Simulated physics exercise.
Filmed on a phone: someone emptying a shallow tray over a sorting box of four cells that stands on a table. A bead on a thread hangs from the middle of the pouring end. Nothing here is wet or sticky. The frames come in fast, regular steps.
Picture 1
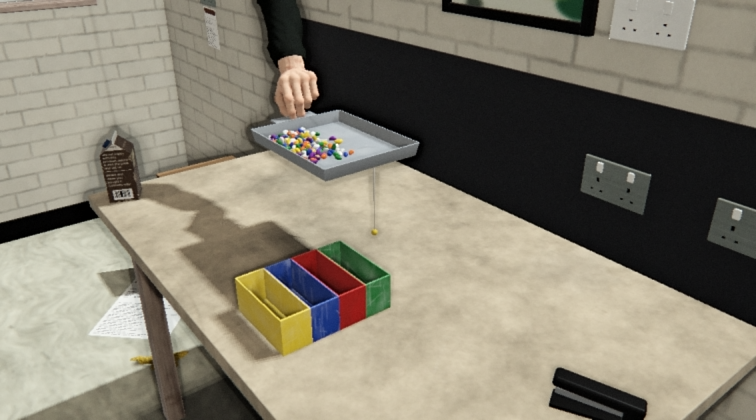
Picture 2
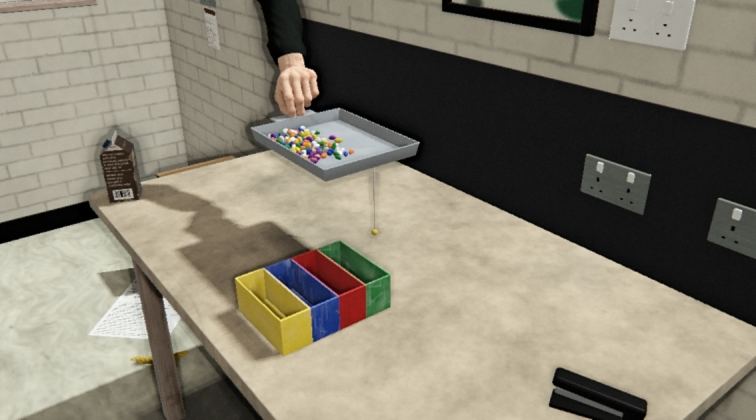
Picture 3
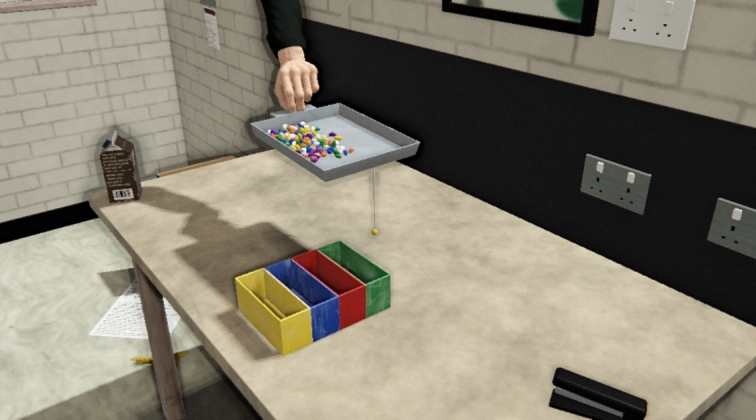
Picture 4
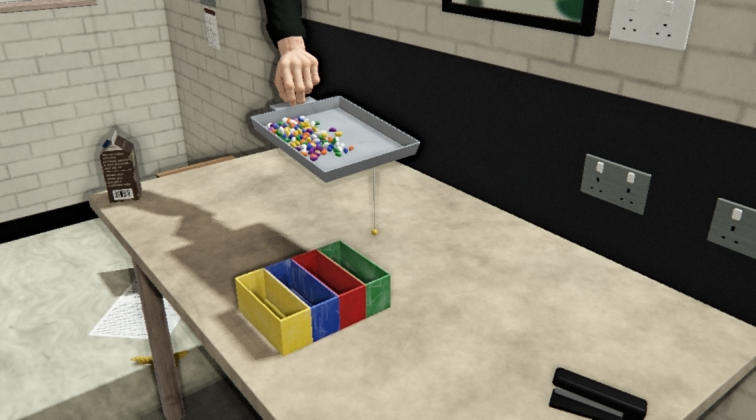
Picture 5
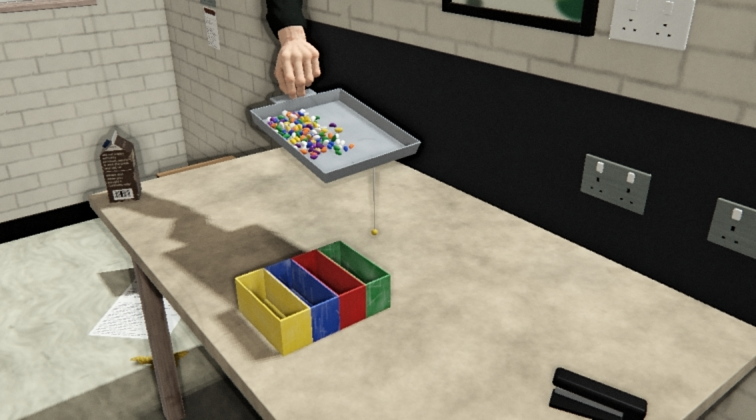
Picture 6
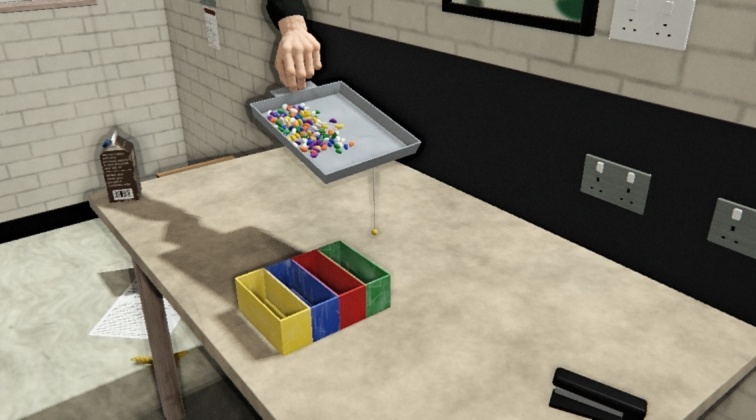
A hand slowly raising the back of a grey tray of colourful jelly beans above yellow, blue, red and green sorting cells.
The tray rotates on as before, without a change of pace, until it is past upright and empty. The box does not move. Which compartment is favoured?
Most goes to the green cell.
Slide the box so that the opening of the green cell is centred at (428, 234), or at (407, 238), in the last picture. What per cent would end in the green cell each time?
First some 0, then 0 per cent.
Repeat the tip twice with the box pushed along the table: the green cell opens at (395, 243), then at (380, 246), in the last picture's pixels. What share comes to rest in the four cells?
The first gives 100 %, the second 90 %.
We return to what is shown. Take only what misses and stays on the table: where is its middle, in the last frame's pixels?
Near (402, 291).
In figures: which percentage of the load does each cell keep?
About: Yellow cell 0, blue cell 0, red cell 20, green cell 40 per cent.
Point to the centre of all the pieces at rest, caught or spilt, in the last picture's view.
Close to (367, 296).
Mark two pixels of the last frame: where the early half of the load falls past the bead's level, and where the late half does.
The first part at (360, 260); the rest at (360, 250).
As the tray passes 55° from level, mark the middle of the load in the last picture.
Around (342, 155).
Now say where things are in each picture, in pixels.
Corners of the pouring end (325, 168) and (415, 142), level; middle of the load (305, 145), jelly beans; bead on its thread (374, 232); yellow cell (296, 329); blue cell (325, 316); red cell (352, 304); green cell (378, 293), in the first picture.
Corners of the pouring end (325, 168) and (416, 142), level; middle of the load (305, 144), in the second picture.
Corners of the pouring end (325, 169) and (416, 142), tipped barely, lowest at the left corner; middle of the load (305, 141), in the third picture.
Corners of the pouring end (326, 170) and (416, 142), tipped a little, lowest at the left corner; middle of the load (305, 137), in the fourth picture.
Corners of the pouring end (326, 171) and (417, 142), tipped a little, lowest at the left corner; middle of the load (305, 133), in the fifth picture.
Corners of the pouring end (326, 172) and (417, 141), tipped a little, lowest at the left corner; middle of the load (305, 128); yellow cell (296, 329); blue cell (325, 316); red cell (352, 304); green cell (378, 293), in the sixth picture.
Just after the last frame, tray tipped steeply; almost all on the tray; just a few falling or outside the box.
A moment on, tray tipped right over; almost all on the tray; just a few in the green cell; just a few in the blue cell; just a few in the red cell; just a few falling or outside the box.
Further on, tray tipped past a quarter turn; roughly a third in the green cell; roughly a quarter in the red cell; just a few in the blue cell; roughly a third falling or outside the box.
When it is over, tray tipped past a quarter turn; roughly a third in the green cell; roughly a quarter in the red cell; just a few in the blue cell; not one in the yellow cell; roughly a third outside the box.
